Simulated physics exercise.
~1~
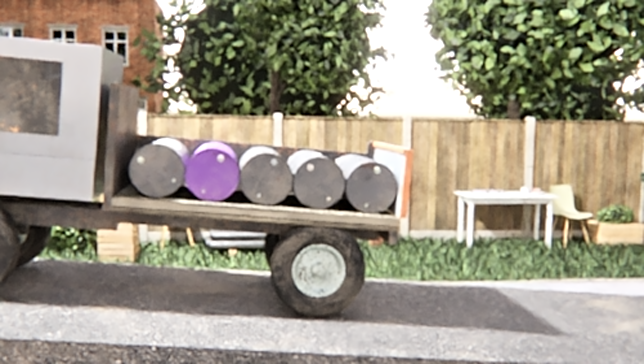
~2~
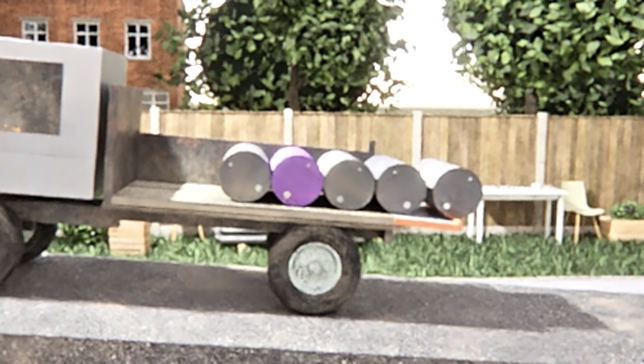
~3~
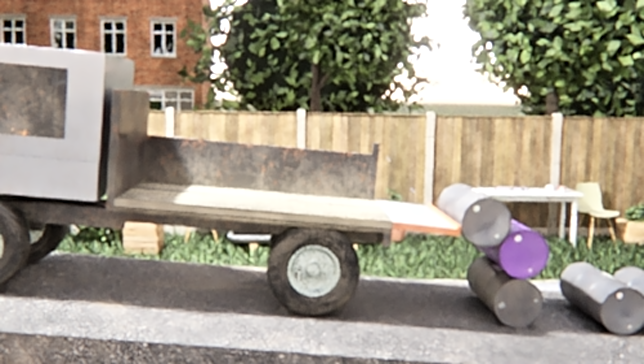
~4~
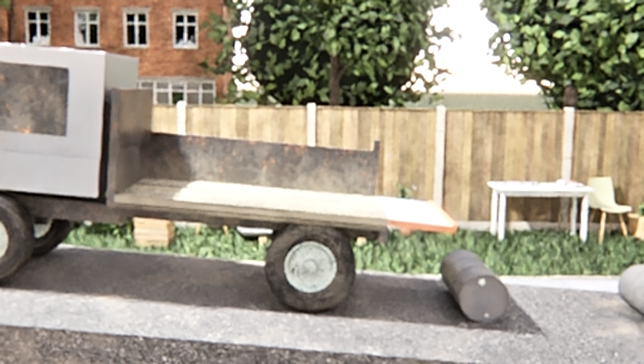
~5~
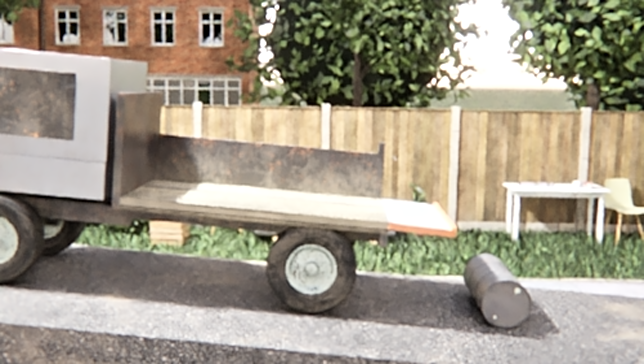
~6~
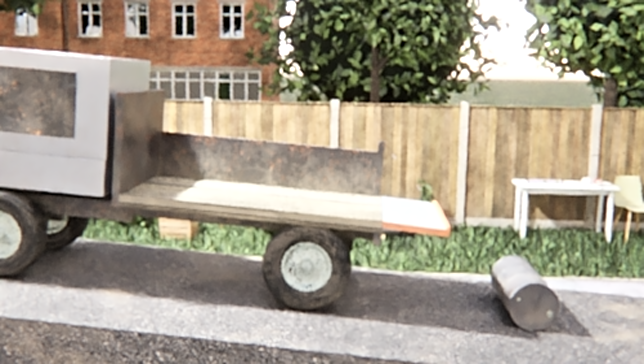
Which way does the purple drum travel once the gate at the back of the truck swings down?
It rolls to the right along the bed and drops off the end of the lowered gate.
